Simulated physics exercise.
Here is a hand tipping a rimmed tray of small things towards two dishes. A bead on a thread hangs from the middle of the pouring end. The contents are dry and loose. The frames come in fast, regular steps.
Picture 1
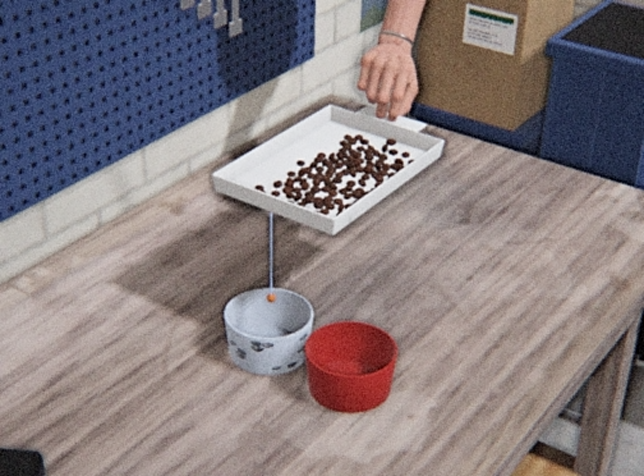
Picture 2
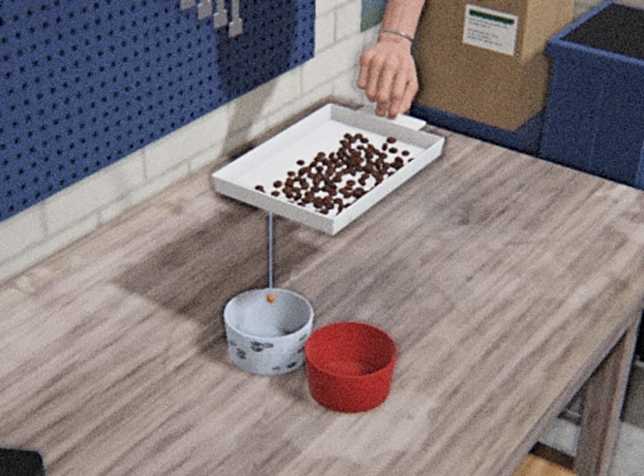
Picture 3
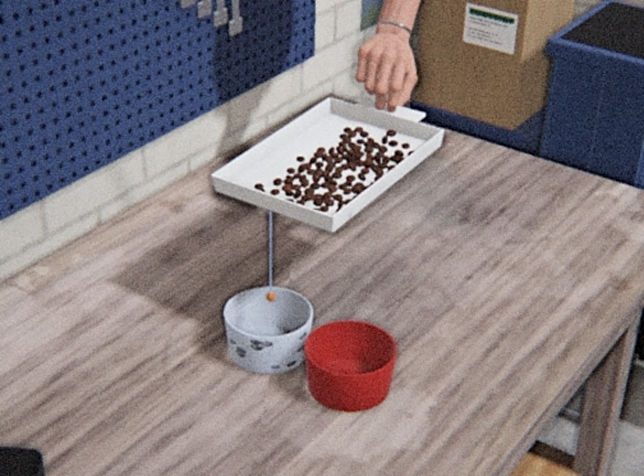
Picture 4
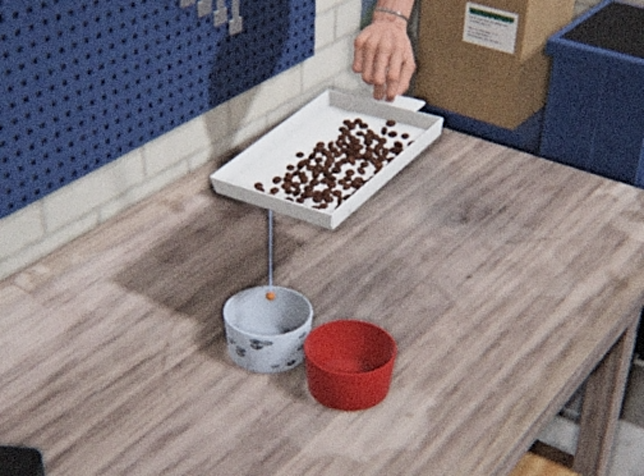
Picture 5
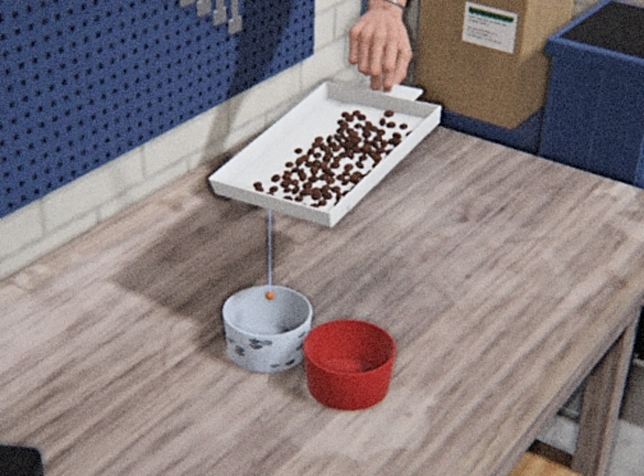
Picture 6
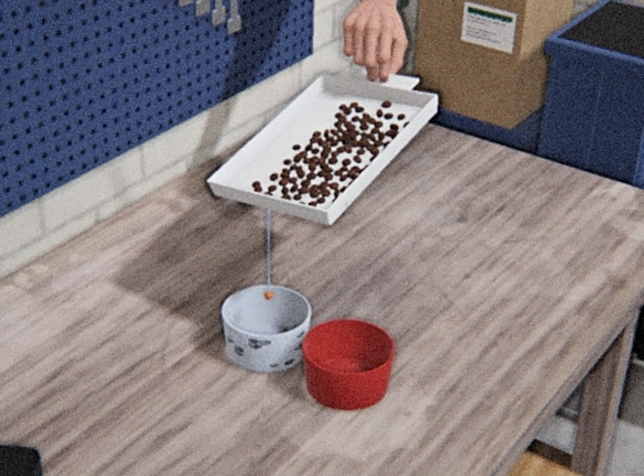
A hand slowly raised the back of a white tray of small brown pieces, tilting it slightly toward its left front corner, while the white dish and red dish below stayed put.
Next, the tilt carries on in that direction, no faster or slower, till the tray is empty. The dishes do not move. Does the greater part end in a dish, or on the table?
In the dishes lies only the smaller part of it.
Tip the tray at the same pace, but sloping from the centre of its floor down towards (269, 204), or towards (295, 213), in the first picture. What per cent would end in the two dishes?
In turn 20 and 30 in a hundred.
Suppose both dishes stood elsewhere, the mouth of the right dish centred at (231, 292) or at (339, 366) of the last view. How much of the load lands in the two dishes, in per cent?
First some 80, then 10 per cent.
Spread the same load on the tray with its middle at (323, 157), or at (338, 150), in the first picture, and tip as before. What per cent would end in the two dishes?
About 0 and 10 per cent.
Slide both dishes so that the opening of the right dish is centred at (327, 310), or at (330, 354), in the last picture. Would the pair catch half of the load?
In turn: Below a half; less than half.
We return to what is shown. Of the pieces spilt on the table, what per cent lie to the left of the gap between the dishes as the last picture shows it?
Roughly 100 in a hundred.
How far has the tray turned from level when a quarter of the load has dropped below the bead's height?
Near 105 degrees.
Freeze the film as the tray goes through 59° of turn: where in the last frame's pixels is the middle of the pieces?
Near (254, 169).
Soon, tray tipped steeply; nearly all on the tray; a stray few in the air.
A while on, tray tipped right over; most on the tray; a small part outside both; a small part in the air.
Towards the end, tray tipped past a quarter turn; a small part in the left dish; nearly all outside both.
Finally, tray tipped past a quarter turn; none in the right dish; a small part in the left dish; nearly all outside both.
